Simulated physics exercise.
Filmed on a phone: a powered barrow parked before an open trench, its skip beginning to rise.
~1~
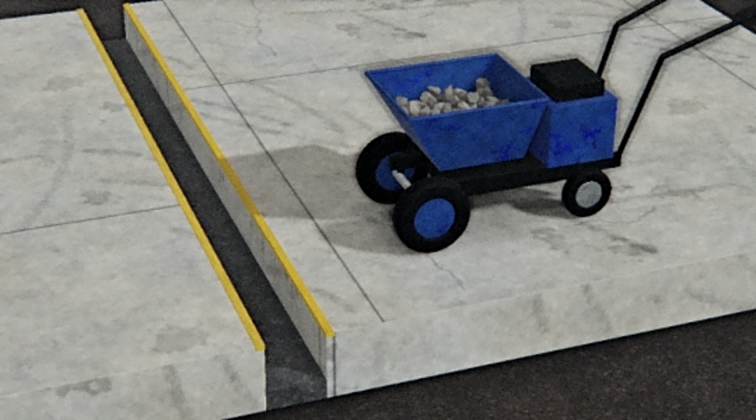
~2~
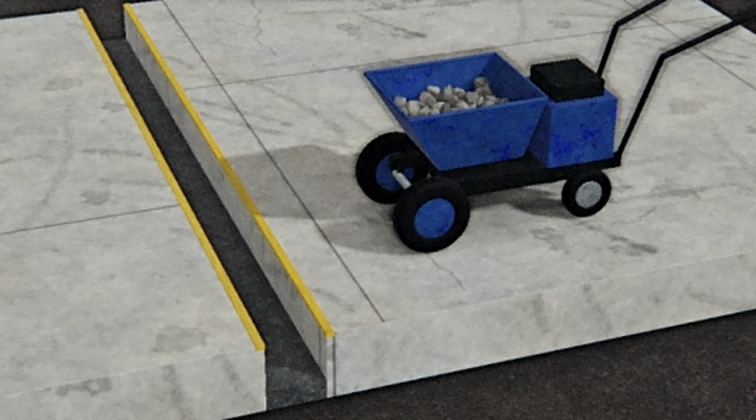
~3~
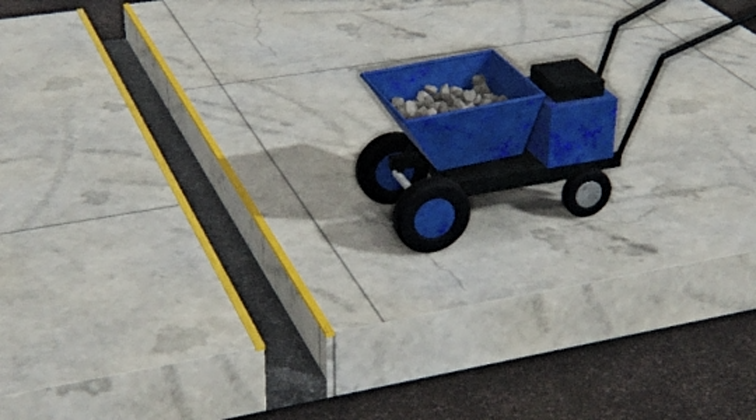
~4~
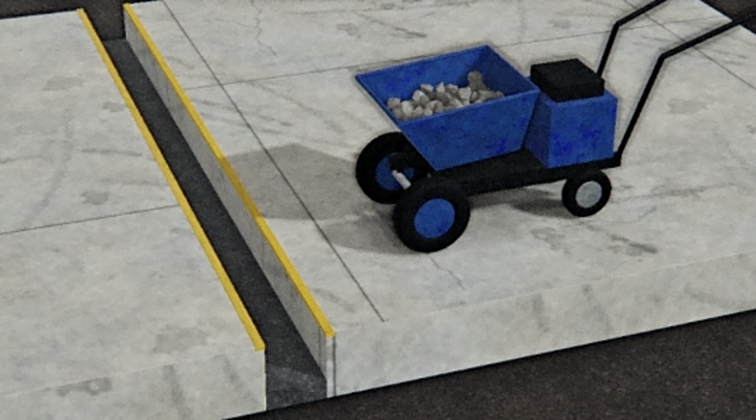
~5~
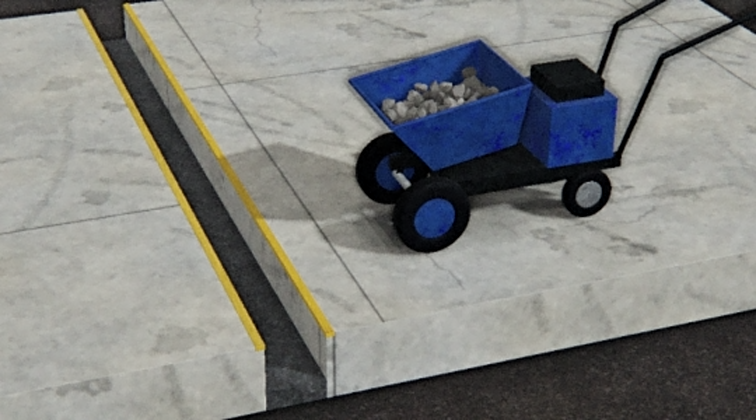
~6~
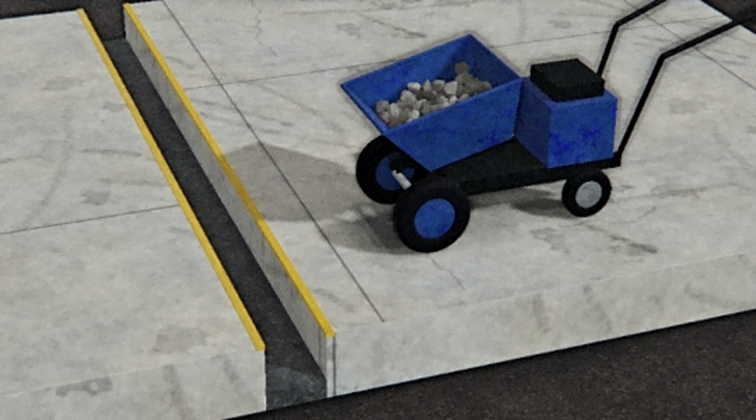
A blue powered barrow with black handles and a skip of pale broken stones stands at the right on a grey concrete slab, seen from above and to one side. To its left, a narrow dark trench with yellow edges runs between two slabs, bordered by darker ground. The skip is level at first, then slowly tilts forward to the left, while the wheels and camera stay still.
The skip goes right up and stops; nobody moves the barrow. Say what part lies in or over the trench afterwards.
The trench takes over half.
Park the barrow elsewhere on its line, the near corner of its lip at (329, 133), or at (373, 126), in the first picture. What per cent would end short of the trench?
In turn 0 and 0 in a hundred.
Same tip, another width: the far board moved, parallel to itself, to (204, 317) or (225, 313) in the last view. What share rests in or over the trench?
About 70 and 70 per cent.
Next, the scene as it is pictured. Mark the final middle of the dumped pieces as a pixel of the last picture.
Around (259, 284).
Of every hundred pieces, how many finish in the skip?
Roughly 10 in a hundred.
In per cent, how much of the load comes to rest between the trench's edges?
Near 65 %.
Soon, skip tipped steeply; all in the skip.
A while on, skip tipped right over; nearly all in the skip; a small part short of the trench; a stray few in or heaped over the trench; a stray few falling.
Towards the end, skip tipped right over; about a quarter in the skip; about a quarter short of the trench; about half in or heaped over the trench; a stray few beyond it.
Finally, skip tipped right over; a small part in the skip; about a quarter short of the trench; about two thirds in or heaped over the trench; a stray few beyond it.
